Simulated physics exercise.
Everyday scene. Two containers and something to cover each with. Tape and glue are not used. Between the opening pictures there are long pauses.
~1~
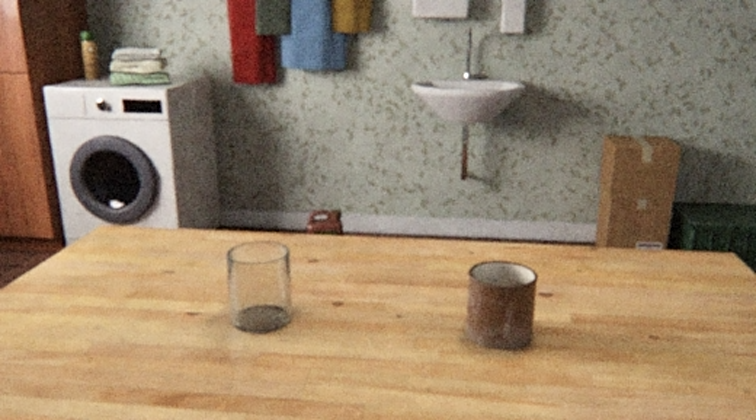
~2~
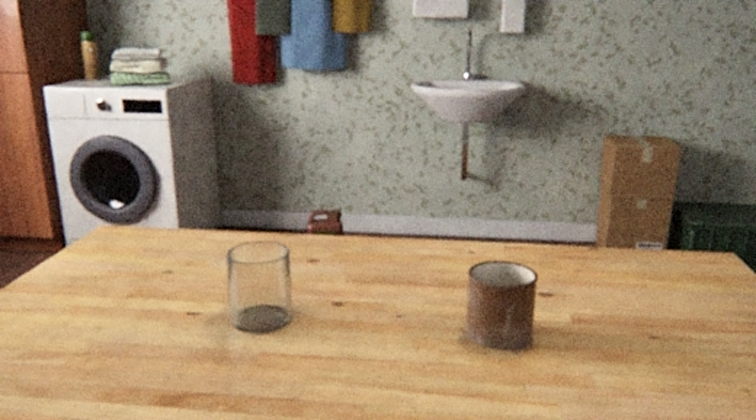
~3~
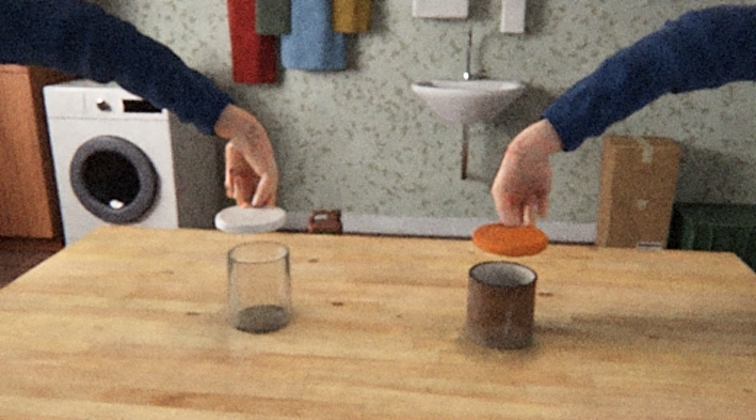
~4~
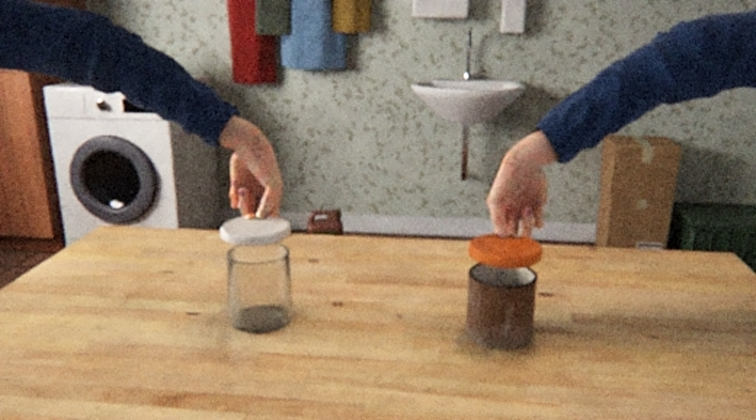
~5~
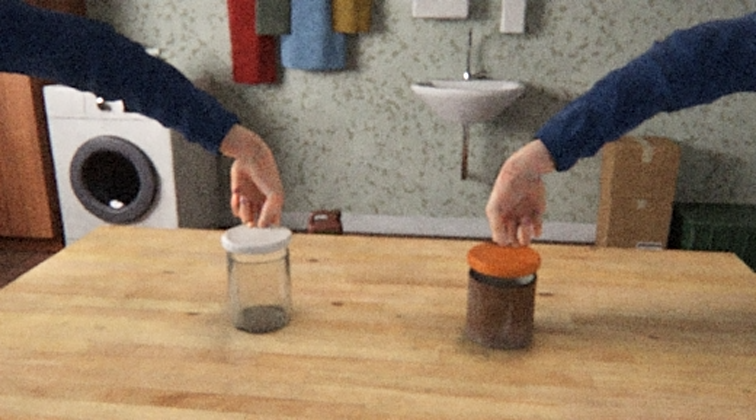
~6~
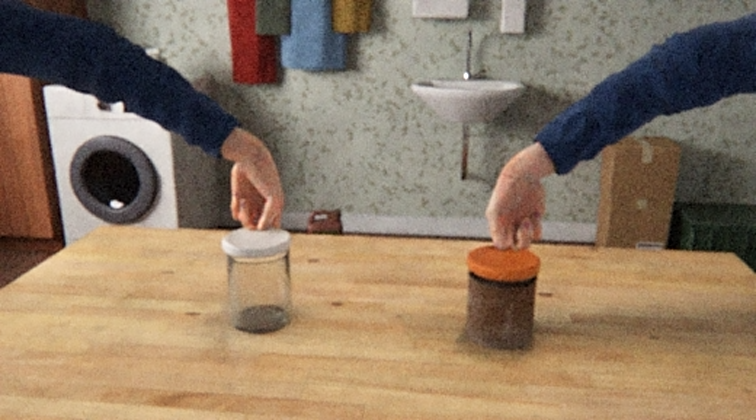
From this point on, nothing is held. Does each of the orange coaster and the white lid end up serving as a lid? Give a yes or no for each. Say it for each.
Answers: Orange coaster - yes; white lid - yes.
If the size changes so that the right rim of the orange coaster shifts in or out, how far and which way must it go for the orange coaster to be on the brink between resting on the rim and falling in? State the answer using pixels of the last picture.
Going left by 4 pixels puts it on the brink.
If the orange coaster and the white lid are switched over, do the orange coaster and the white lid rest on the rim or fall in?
Swapped, the orange coaster does not fall in and the white lid does not fall in.
Then, 0.10 s later than the last frame, orange coaster sitting on the rim near (503, 268); white lid sitting on the rim near (258, 247).
When it is over, the orange coaster rests on the rim, near (503, 268); the white lid rests on the rim, near (258, 247).
